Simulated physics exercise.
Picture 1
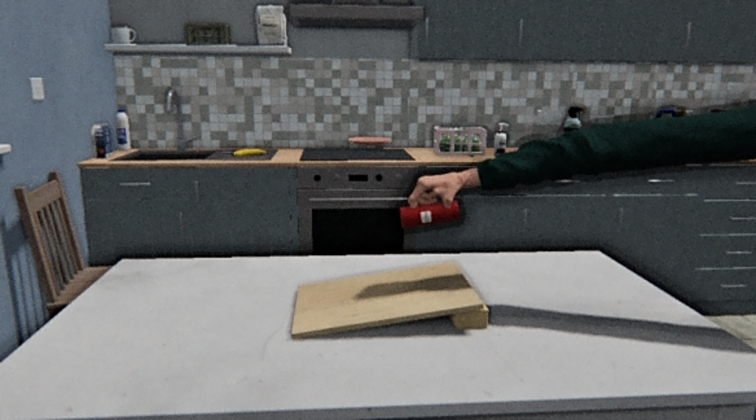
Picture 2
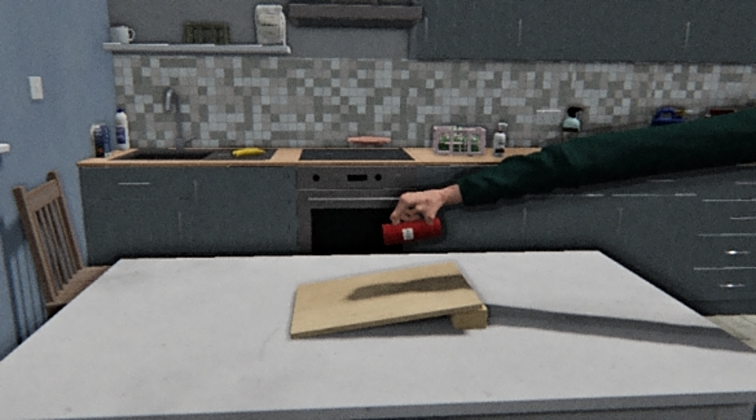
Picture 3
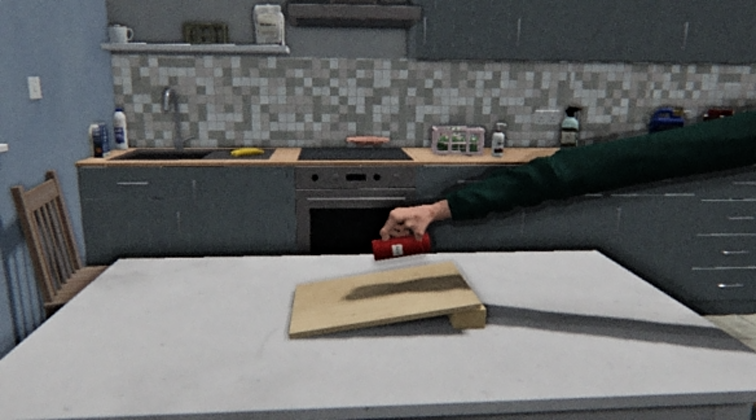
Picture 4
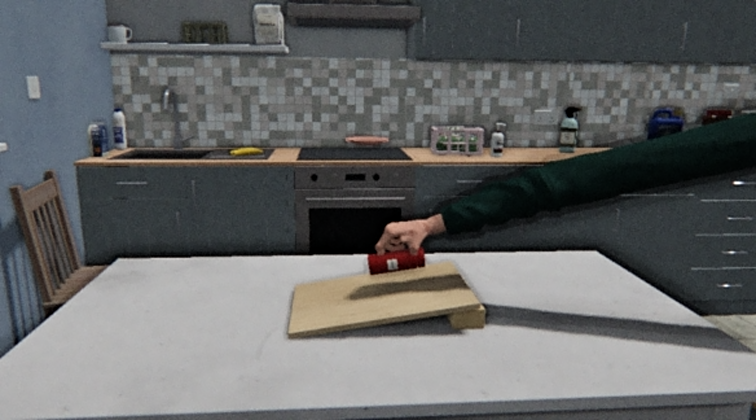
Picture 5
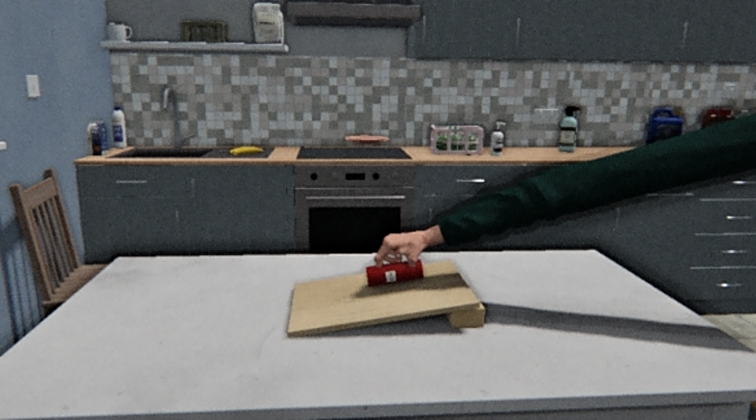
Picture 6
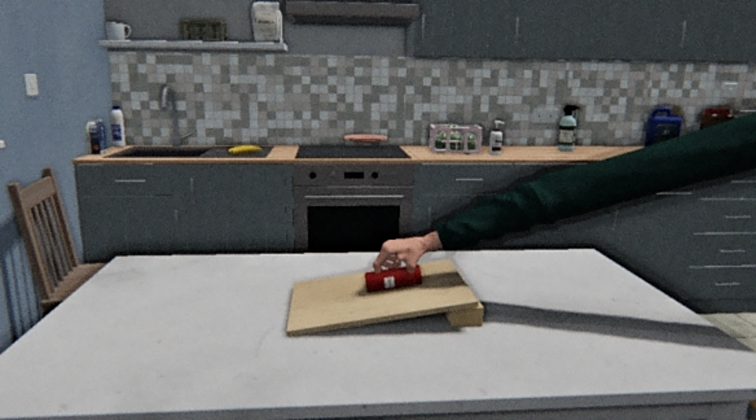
A kitchen is seen from across a white table, with grey cabinets, an oven, a tiled wall and a wooden chair at left beyond it. On the tabletop, a pale wooden board rests with its right side on a small block, while a dark-green-sleeved arm reaches in from the right, holding a red shaker sideways. The hand lowers the shaker leftward onto the board and keeps hold of it, while the view stays nearly still.
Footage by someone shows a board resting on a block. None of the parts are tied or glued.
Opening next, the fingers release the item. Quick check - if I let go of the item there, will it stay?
I predict it will keep its spot.
Then, 0.20 s on from there, no change.
Then, 0.50 s on from there, red shaker resting near (393, 279).
In the end, it is unmoved. At the end, from the last picture's camera, red shaker near (393, 279). The red shaker stays where it is put.
